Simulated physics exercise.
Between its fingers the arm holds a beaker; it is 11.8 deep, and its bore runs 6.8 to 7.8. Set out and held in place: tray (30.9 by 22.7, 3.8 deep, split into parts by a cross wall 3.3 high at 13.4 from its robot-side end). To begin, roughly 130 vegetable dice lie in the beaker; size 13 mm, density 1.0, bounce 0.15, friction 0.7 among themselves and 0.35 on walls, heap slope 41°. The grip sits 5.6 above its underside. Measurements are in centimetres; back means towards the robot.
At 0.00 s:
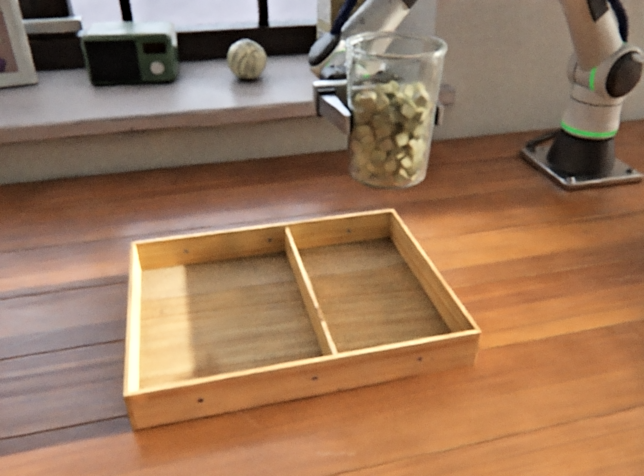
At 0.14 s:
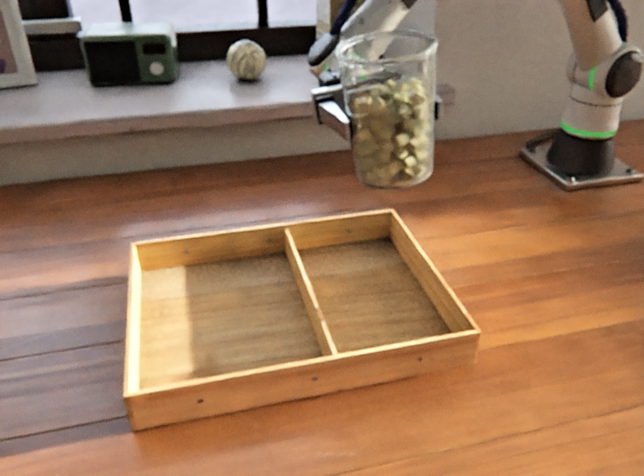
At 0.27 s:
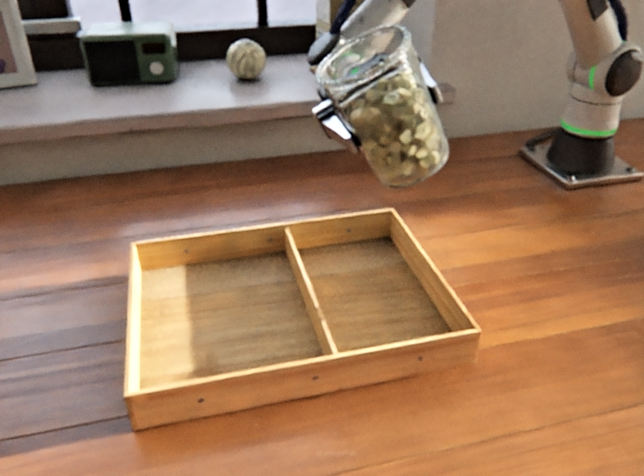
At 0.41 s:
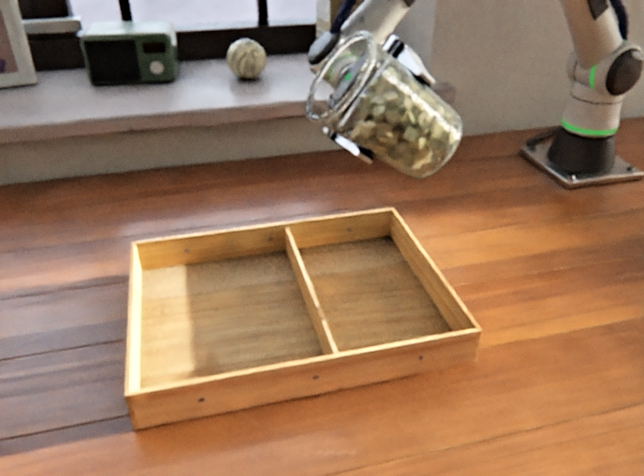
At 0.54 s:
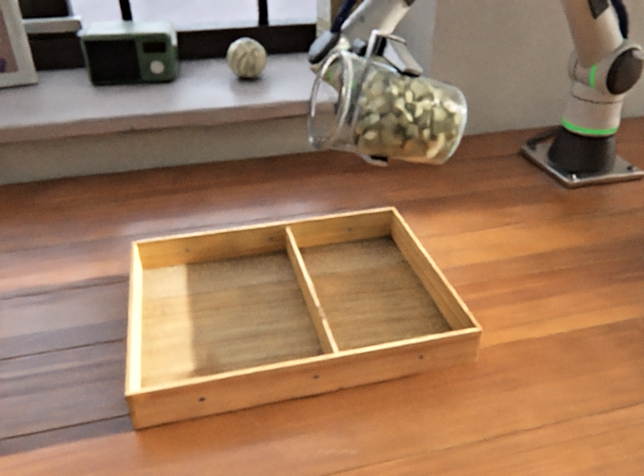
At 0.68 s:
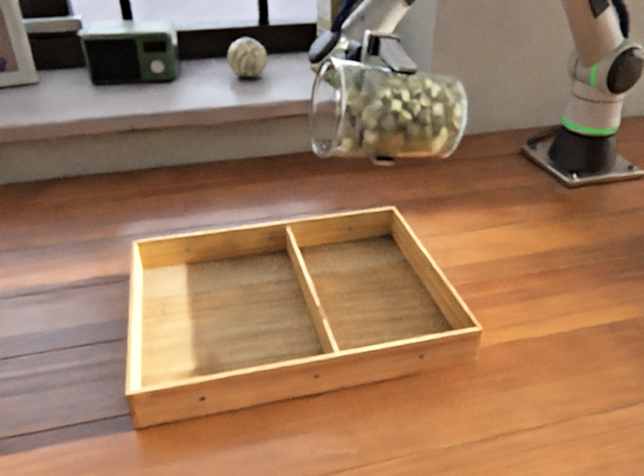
On a wooden tabletop by a window, a robot arm tilting a clear beaker of vegetable dice leftward above a divided wooden tray.
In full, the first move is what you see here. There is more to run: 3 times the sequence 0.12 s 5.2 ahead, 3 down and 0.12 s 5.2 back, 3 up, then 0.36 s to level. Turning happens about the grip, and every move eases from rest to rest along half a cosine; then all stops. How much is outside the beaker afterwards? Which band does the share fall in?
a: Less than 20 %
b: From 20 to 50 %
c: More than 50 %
(b) From 20 to 50 %.
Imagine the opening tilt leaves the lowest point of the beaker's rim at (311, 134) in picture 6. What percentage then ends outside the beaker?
It comes out near 15 percent.
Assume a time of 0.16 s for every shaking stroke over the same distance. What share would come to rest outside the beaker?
Roughly 15 percent then.
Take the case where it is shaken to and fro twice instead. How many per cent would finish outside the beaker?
Expected share: About 25 %.
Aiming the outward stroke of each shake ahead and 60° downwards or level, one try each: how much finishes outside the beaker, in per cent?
You'd get some 10 per cent with the first setting and some 80 per cent with the second.
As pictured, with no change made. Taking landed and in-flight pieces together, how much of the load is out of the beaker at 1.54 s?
So far, about 35 in a hundred parts are out.
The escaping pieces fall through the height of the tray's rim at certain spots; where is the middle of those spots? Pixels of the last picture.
I'd put it somewhere near (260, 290).
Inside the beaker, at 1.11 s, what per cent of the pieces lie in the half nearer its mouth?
I'd say close to 55 per cent.
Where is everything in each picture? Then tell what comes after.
Beaker middle at (391, 113), level; upper third of the load around (393, 101), from x 360 to 425, top at y 85; 134 in the beaker, in the first picture.
Beaker middle at (390, 113), tilted 8° forward; upper third of the load around (394, 103), from x 355 to 425, top at y 80, in the second picture.
Beaker middle at (389, 113), tilted 28° forward; upper third of the load around (396, 103), from x 355 to 435, top at y 75, in the third picture.
Beaker middle at (388, 113), tilted 52° forward; upper third of the load around (396, 101), from x 355 to 445, top at y 75, in the fourth picture.
Beaker middle at (388, 114), tilted 72° forward; upper third of the load around (398, 96), from x 360 to 450, top at y 80, in the fifth picture.
Beaker middle at (388, 113), tilted 80° forward; upper third of the load around (405, 96), from x 345 to 455, top at y 80; 134 in the beaker, in the sixth picture.
By 1.11 s, tilted 80° forward, highest piece 22 above the table; 110 in the beaker, 17 in the far-side part, 3 in the robot-side part, 4 in flight or on a rim.
By 1.54 s, tilted 52° forward, highest piece 23 above the table; 90 in the beaker, 35 in the far-side part, 6 in the robot-side part, 3 in flight or on a rim.
By 1.96 s, level, highest piece 22 above the table; 89 in the beaker, 39 in the far-side part, 6 in the robot-side part.
By 3.01 s, level, highest piece 22 above the table; 89 in the beaker, 39 in the far-side part, 6 in the robot-side part.
Final count, 89 in the beaker, 39 in the far-side part, 6 in the robot-side part. That is 34 % outside the beaker.
